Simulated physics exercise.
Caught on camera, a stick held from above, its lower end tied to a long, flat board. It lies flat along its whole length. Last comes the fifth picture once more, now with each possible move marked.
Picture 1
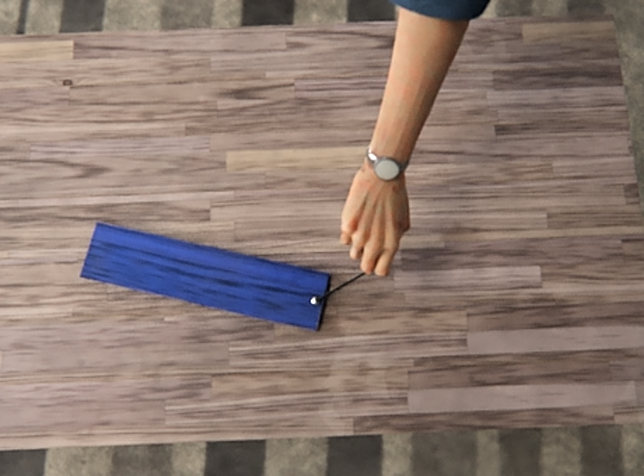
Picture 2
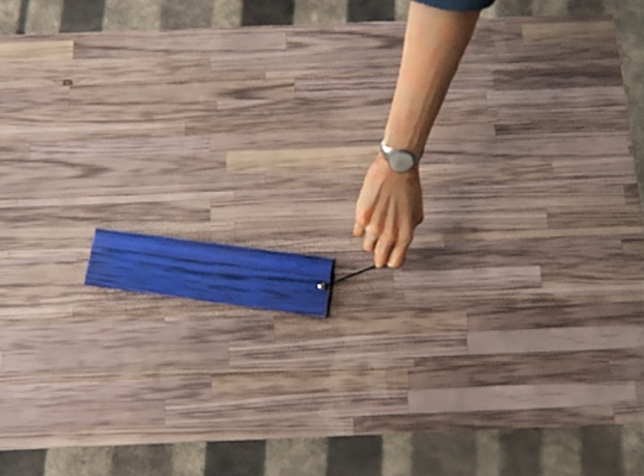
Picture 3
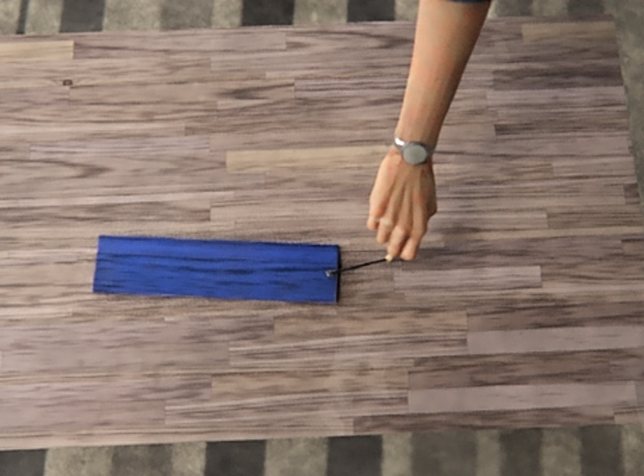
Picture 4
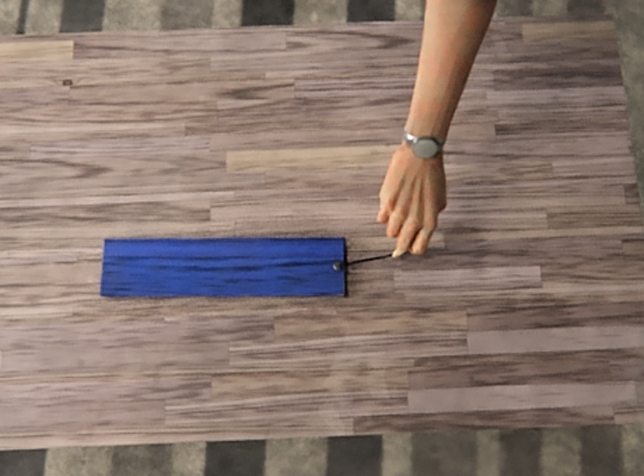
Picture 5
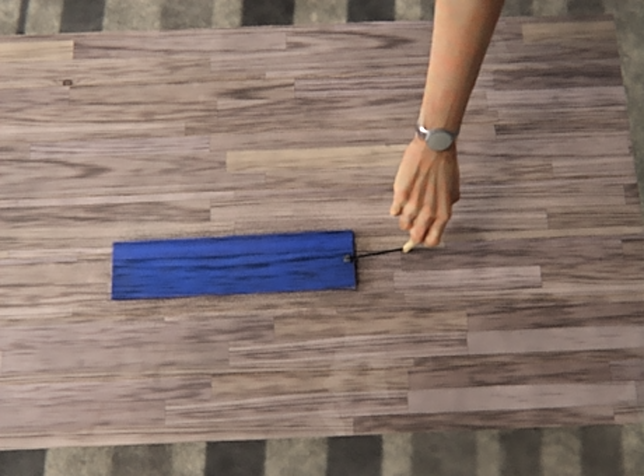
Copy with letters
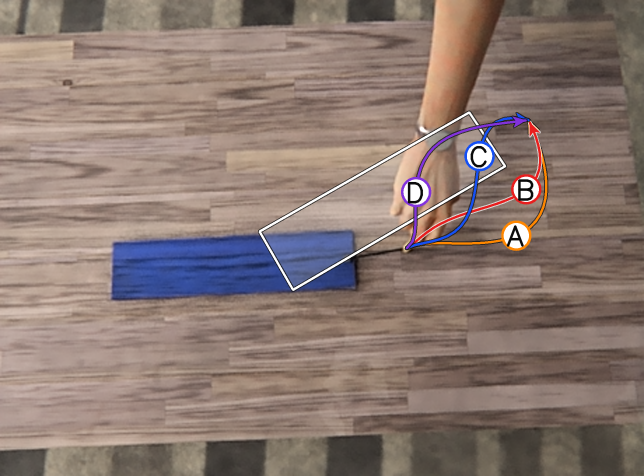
Blue board lying flat on a wood-patterned surface, swinging level and sliding slightly right as a watch-wearing hand pulls its short cord.
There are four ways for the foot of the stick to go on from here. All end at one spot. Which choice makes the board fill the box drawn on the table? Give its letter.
Line C does it.
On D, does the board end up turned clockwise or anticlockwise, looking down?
Anticlockwise.
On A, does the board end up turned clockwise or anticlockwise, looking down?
It turns anticlockwise.
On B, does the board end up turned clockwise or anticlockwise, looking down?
On that path, anticlockwise.
On the marked copy, A from (407, 248) via (523, 232) to (529, 120); B from (407, 248) via (497, 204) to (530, 123); C from (407, 248) via (475, 188) to (529, 120); D from (407, 248) via (428, 154) to (526, 120); the outline at (383, 198).
With C. Early on, foot of the stick (468, 215), middle of the board (300, 253).
Further on, foot of the stick (481, 147), middle of the board (337, 229).
At the end, foot of the stick (528, 121), middle of the board (383, 198); it lies in the outline.
As for the rest, A leaves its middle at (403, 222); B leaves its middle at (396, 213); D leaves its middle at (376, 186).
